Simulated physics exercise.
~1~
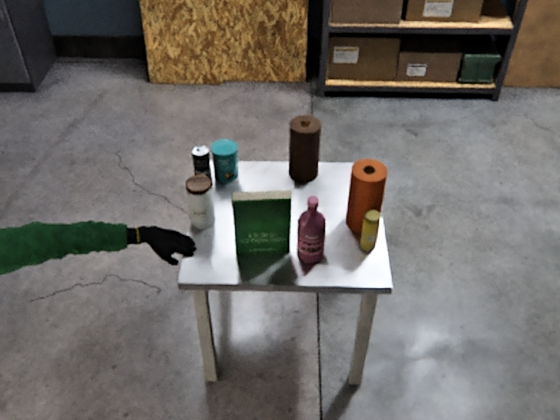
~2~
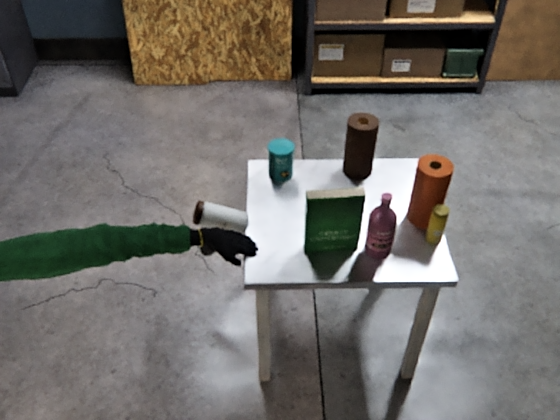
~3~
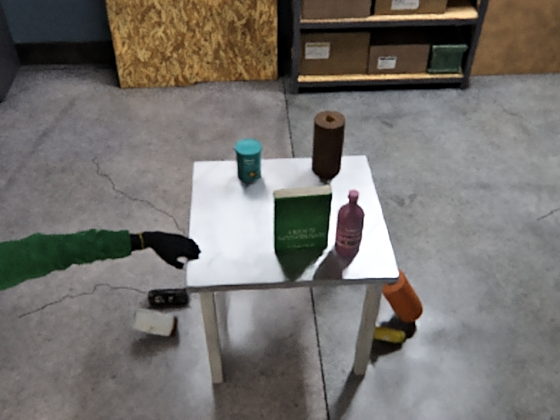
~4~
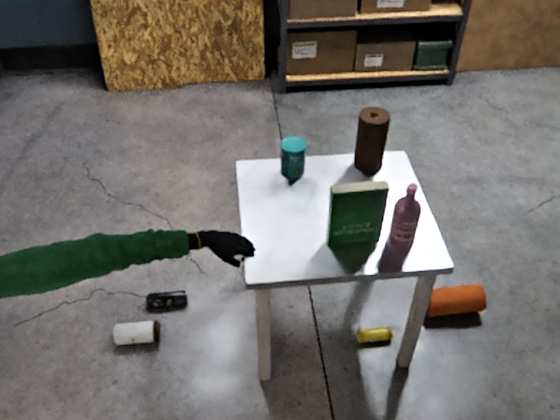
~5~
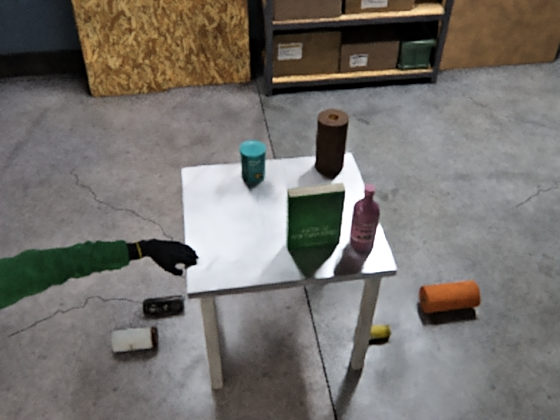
A small white table holding a green book, a pink bottle, rolls, jars and tins jerks back and forth on a concrete floor, a green-sleeved arm with a black glove at its left edge. The white jar tips over at the left edge as the black can leaves the tabletop. Then the orange roll and yellow shaker drop off the right side, while the jar and can lie on the floor at left. The orange roll comes to lie on its side. At the end, the book, pink bottle, brown roll and turquoise tin still stand on the table.
